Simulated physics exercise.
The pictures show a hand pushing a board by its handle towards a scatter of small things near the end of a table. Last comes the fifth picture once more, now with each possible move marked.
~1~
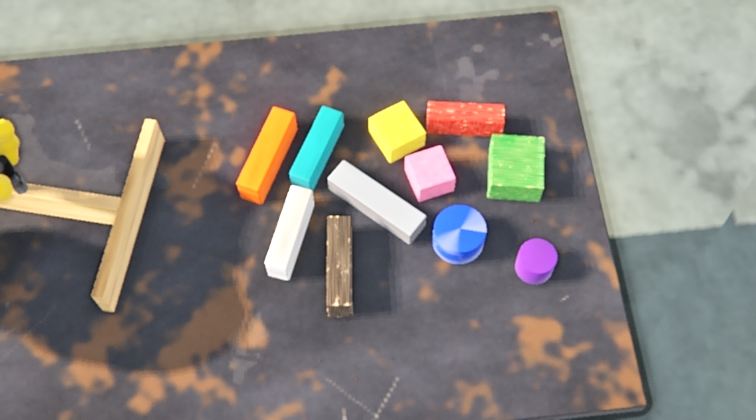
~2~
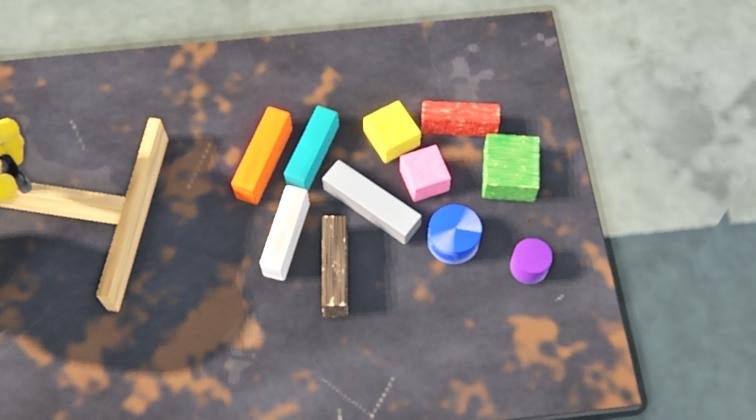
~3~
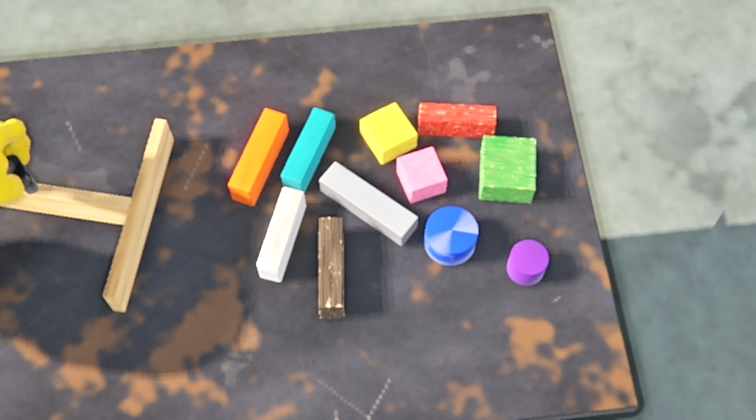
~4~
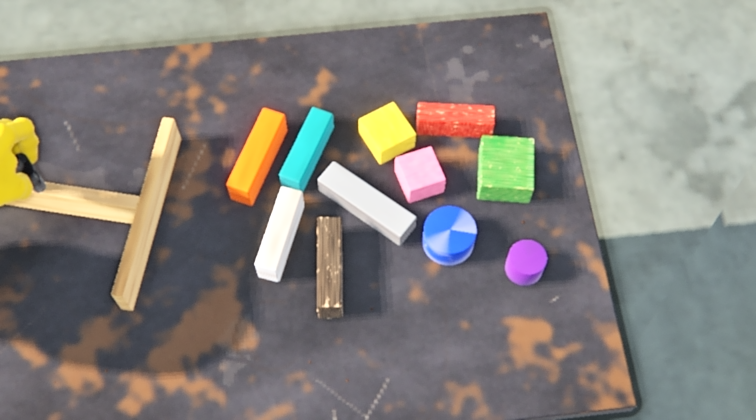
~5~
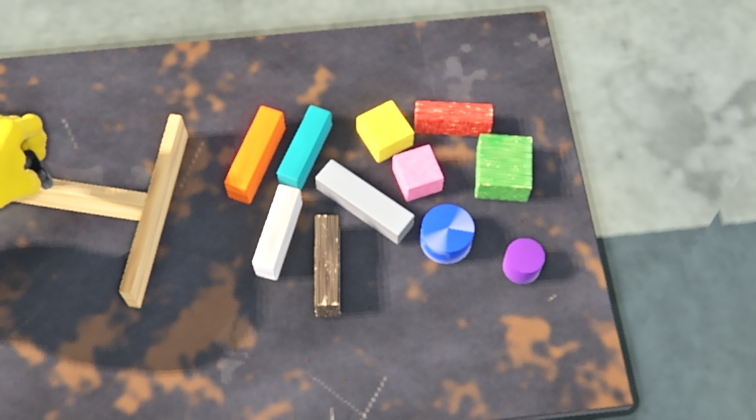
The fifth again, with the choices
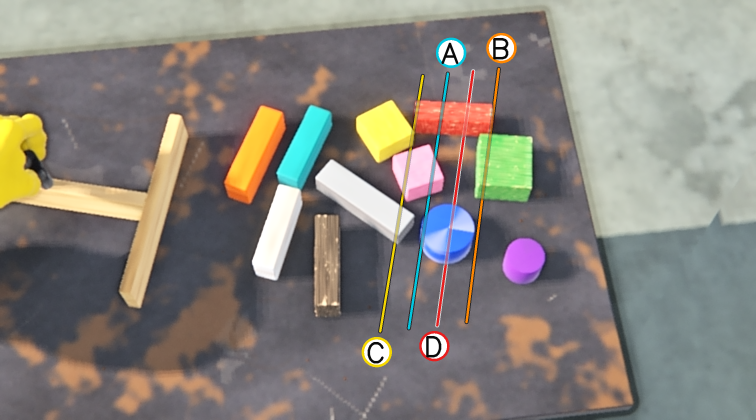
A yellow hand at the left edge grips the handle of a T-shaped wooden board on a dark, rust-blotched table, seen from above. Orange, turquoise, white, grey and brown sticks lie mid-table, with yellow, pink and green blocks, a red bar, a blue tin and a small purple cylinder farther right. The hand pushes the board slowly rightward without touching them, while the view shifts very slightly.
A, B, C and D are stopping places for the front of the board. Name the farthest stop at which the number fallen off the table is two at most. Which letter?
B.
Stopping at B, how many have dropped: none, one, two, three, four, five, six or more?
Two.
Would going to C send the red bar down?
No.
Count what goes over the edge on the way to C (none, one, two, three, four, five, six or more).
The count is none.
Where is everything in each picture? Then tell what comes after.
Red bar (465, 119); pink block (430, 174); green block (516, 167), in the first picture.
Board (129, 204); grey stick (372, 202), in the second picture.
Board (136, 204); blue tin (451, 236), in the third picture.
Board (144, 203); turquoise stick (307, 151), in the fourth picture.
Board (151, 200); white stick (278, 232); yellow block (385, 132); red bar (453, 119), in the fifth picture.
On the copy, A at (430, 193); B at (484, 188); C at (403, 196); D at (456, 191).
On B. First, board (272, 188); blue tin (452, 237); turquoise stick (328, 148).
Then, board (390, 177); red bar (532, 116); green block (539, 169).
Finally, board (482, 168); green block over the edge; red bar over the edge; two fallen.
By contrast, A is within the limit but short; C is within the limit but short; D is within the limit but short.
